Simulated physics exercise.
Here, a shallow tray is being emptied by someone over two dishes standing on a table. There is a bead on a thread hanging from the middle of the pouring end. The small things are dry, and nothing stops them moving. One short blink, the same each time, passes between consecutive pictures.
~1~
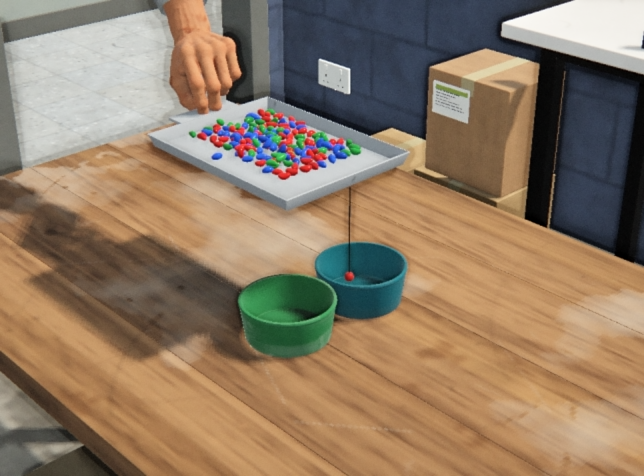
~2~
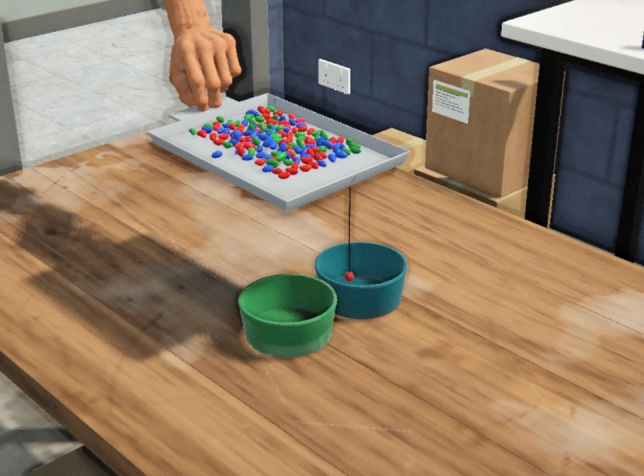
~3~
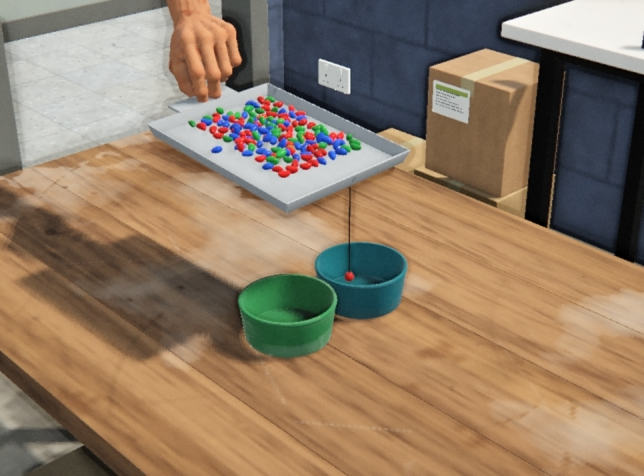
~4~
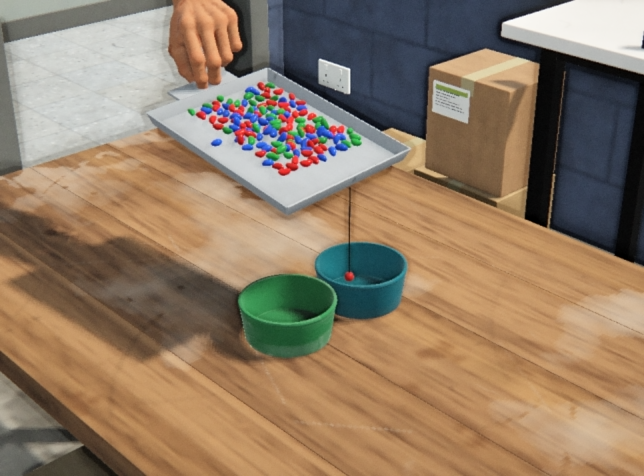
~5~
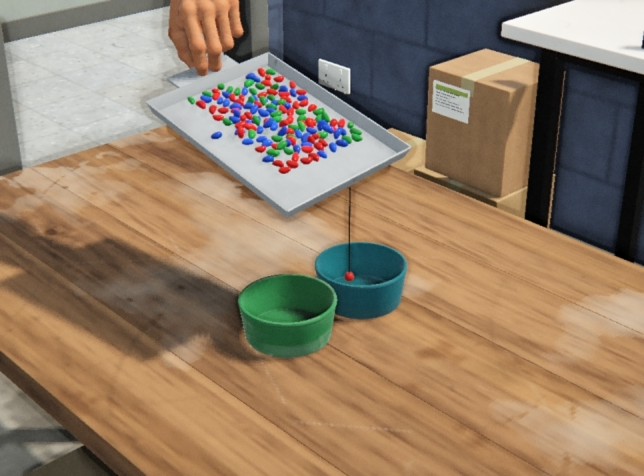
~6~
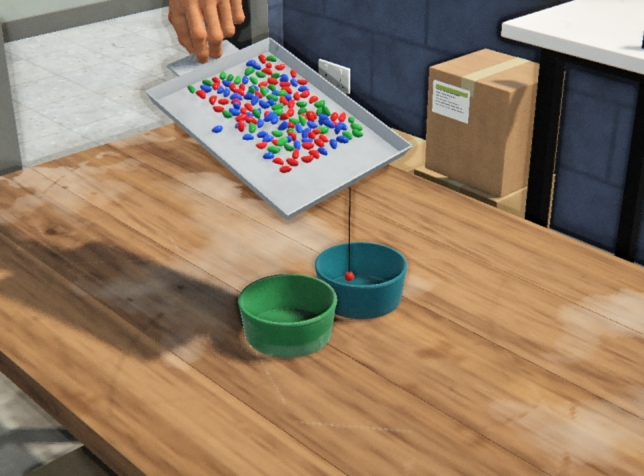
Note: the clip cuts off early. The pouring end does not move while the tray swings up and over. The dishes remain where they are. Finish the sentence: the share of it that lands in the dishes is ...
... below one half.
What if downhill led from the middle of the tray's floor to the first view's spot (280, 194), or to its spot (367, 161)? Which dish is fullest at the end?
Result, try one: Dish at left; try two: Dish at right.
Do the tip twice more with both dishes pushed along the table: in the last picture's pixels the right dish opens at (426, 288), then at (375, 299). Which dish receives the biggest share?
Try 1: The dish to the left; try 2: The dish to the left.
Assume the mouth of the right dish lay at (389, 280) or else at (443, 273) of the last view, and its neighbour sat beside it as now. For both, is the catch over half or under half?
In order, they'd catch a major share, and next a minor share.
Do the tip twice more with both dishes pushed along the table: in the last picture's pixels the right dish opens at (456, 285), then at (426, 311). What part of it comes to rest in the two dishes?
Trial 1 about 20 %, trial 2 about 20 %.
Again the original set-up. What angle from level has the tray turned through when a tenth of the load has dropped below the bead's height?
At about 65°.
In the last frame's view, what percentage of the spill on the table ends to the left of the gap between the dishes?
Near 50 %.
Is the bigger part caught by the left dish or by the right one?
Fuller: The left-hand dish.
Soon, tray tipped steeply; about two thirds on the tray; a small part outside both; about a third in the air.
A while on, tray tipped past a quarter turn; a stray few on the tray; about a quarter in the left dish; about two thirds outside both; a small part in the air.
Towards the end, tray tipped past a quarter turn; about a quarter in the left dish; most outside both.
Finally, tray tipped past a quarter turn; about a quarter in the left dish; none in the right dish; most outside both.
